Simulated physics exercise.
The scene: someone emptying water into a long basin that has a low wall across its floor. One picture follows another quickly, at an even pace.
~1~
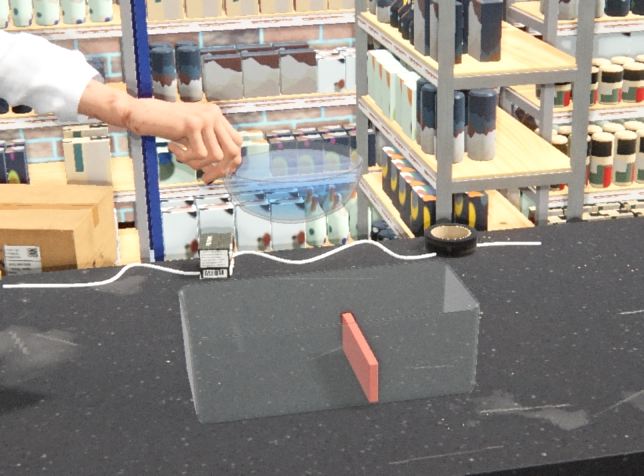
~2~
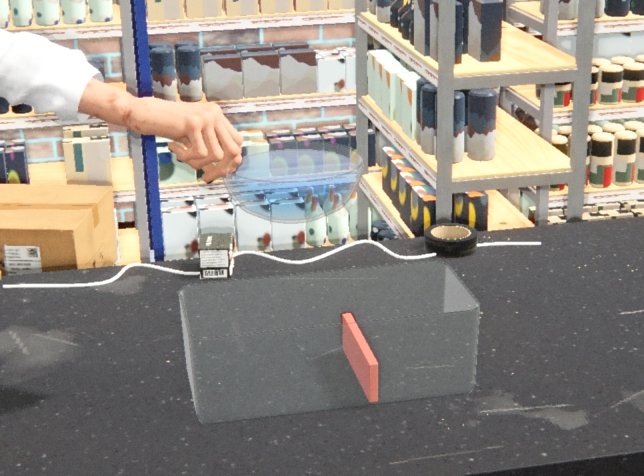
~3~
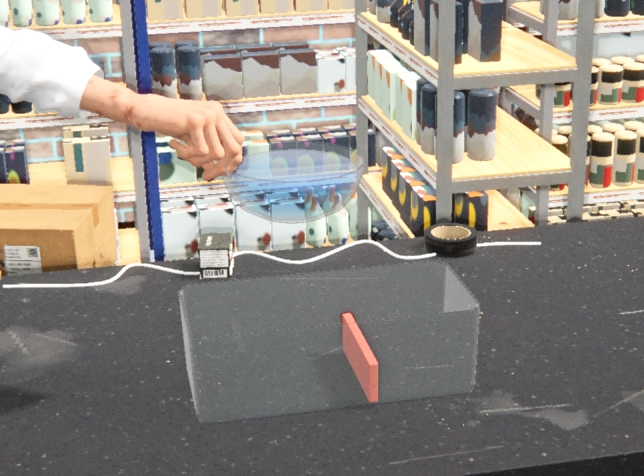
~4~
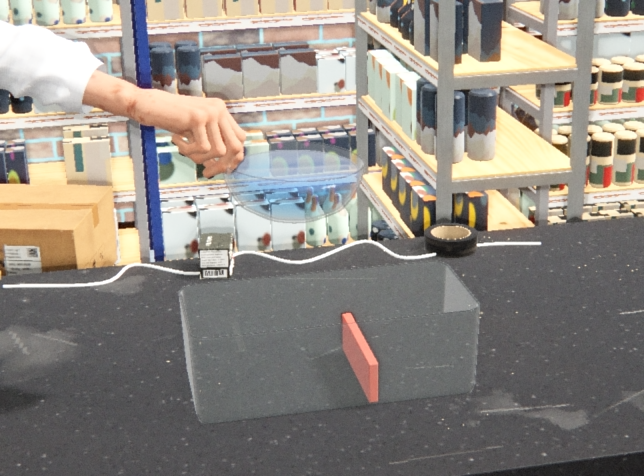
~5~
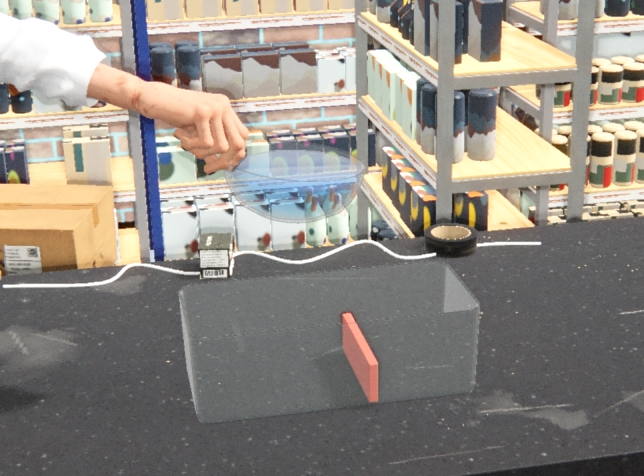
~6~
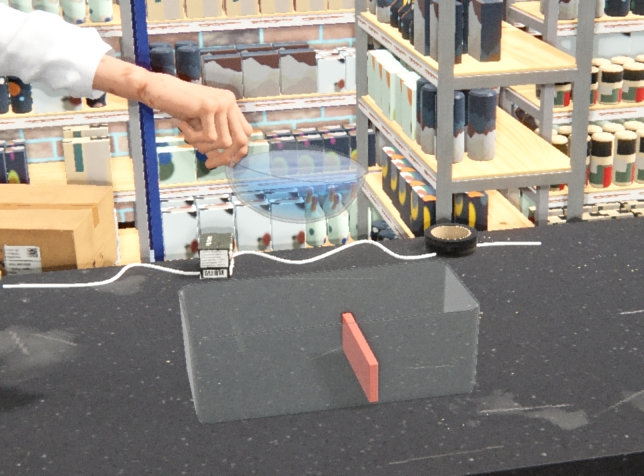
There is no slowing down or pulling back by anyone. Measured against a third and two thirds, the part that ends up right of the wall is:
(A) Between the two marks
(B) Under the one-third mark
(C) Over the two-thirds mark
Option C: Over the two-thirds mark.
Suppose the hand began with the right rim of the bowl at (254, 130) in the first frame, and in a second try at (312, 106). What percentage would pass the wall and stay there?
You'd get 0 percent from the first and 75 percent from the second.
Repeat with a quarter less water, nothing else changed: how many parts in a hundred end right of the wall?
90 %.
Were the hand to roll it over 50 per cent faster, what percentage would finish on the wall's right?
Some 80 per cent.
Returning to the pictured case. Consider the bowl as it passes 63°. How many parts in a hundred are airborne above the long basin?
35 in a hundred.
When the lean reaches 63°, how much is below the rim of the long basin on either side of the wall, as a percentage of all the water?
Left part: Around 0 %. Right part: Around 30 %.
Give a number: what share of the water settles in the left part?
Something like 10 per cent, roughly.
A moment on, the bowl is tipped part way and 32 per cent is still to pour, 0 is left of the wall and 30 right of it.
Next, the bowl is tipped right over and 0 per cent is still to pour, 6 is left of the wall and 90 right of it.
Then the bowl is tipped right over and 0 per cent is still to pour, 9 is left of the wall and 90 right of it.
Later the bowl is tipped right over and 0 per cent is still to pour, 9 is left of the wall and 90 right of it.
In the end 9 per cent lies left of the wall, 90 right of it and 1 outside.
